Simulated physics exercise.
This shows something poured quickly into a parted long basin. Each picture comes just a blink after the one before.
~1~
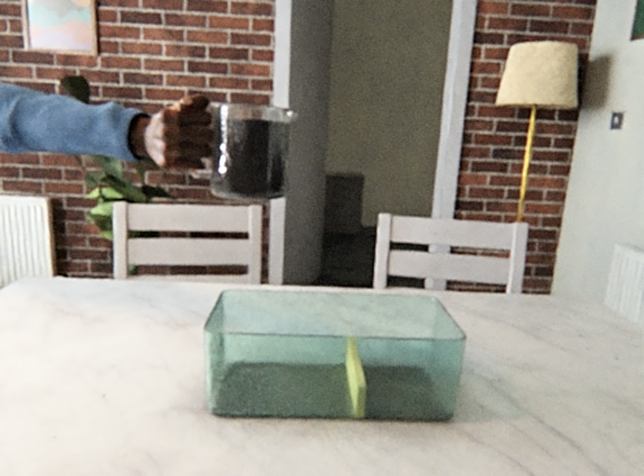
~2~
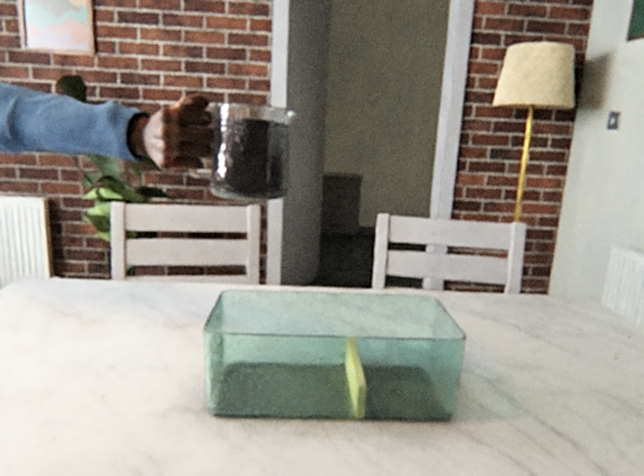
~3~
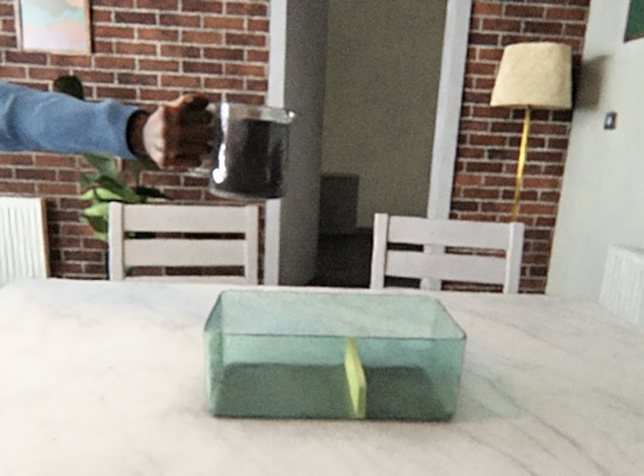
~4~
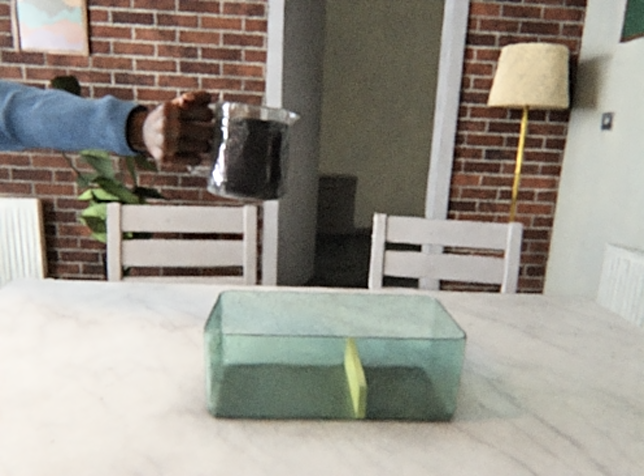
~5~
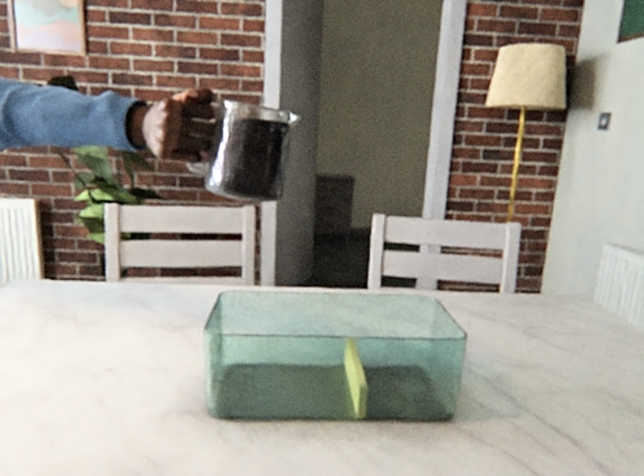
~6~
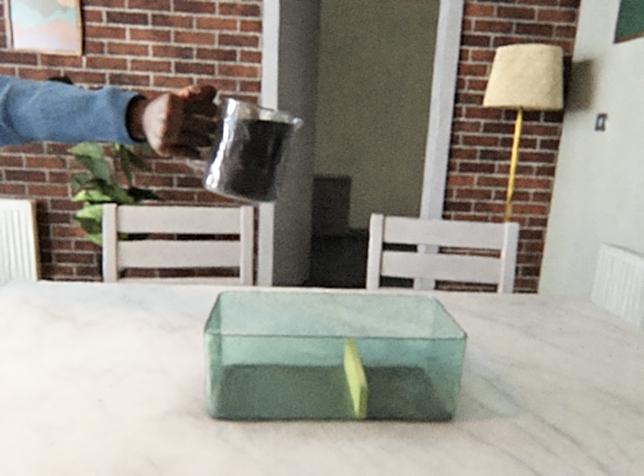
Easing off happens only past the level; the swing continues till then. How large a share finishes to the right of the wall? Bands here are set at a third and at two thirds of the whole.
Lands in the middle band.
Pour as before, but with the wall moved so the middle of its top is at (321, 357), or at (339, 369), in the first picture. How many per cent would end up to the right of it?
Roughly 90 per cent, and 75 per cent.
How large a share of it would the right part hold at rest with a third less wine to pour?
I'd say roughly 20 percent.
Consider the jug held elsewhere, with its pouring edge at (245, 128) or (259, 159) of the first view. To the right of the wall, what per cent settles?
About 5 per cent, then about 5 per cent.
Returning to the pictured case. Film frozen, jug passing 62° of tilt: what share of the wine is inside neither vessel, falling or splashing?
About 15 per cent.
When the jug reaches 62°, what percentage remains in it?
Around 85 percent remains.
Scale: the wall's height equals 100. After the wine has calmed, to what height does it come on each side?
Left part: 20 per cent, right part: 40 per cent.
A moment on, the jug is tipped part way and 84 per cent is still to pour, 1 is left of the wall and 0 right of it.
Next, the jug is tipped on its side and 32 per cent is still to pour, 5 is left of the wall and 34 right of it.
Then the jug is tipped right over and 4 per cent is still to pour, 34 is left of the wall and 56 right of it.
Later the jug is tipped right over and 0 per cent is still to pour, 41 is left of the wall and 56 right of it.
Finally, 42 per cent lies left of the wall, 56 right of it and 2 outside.
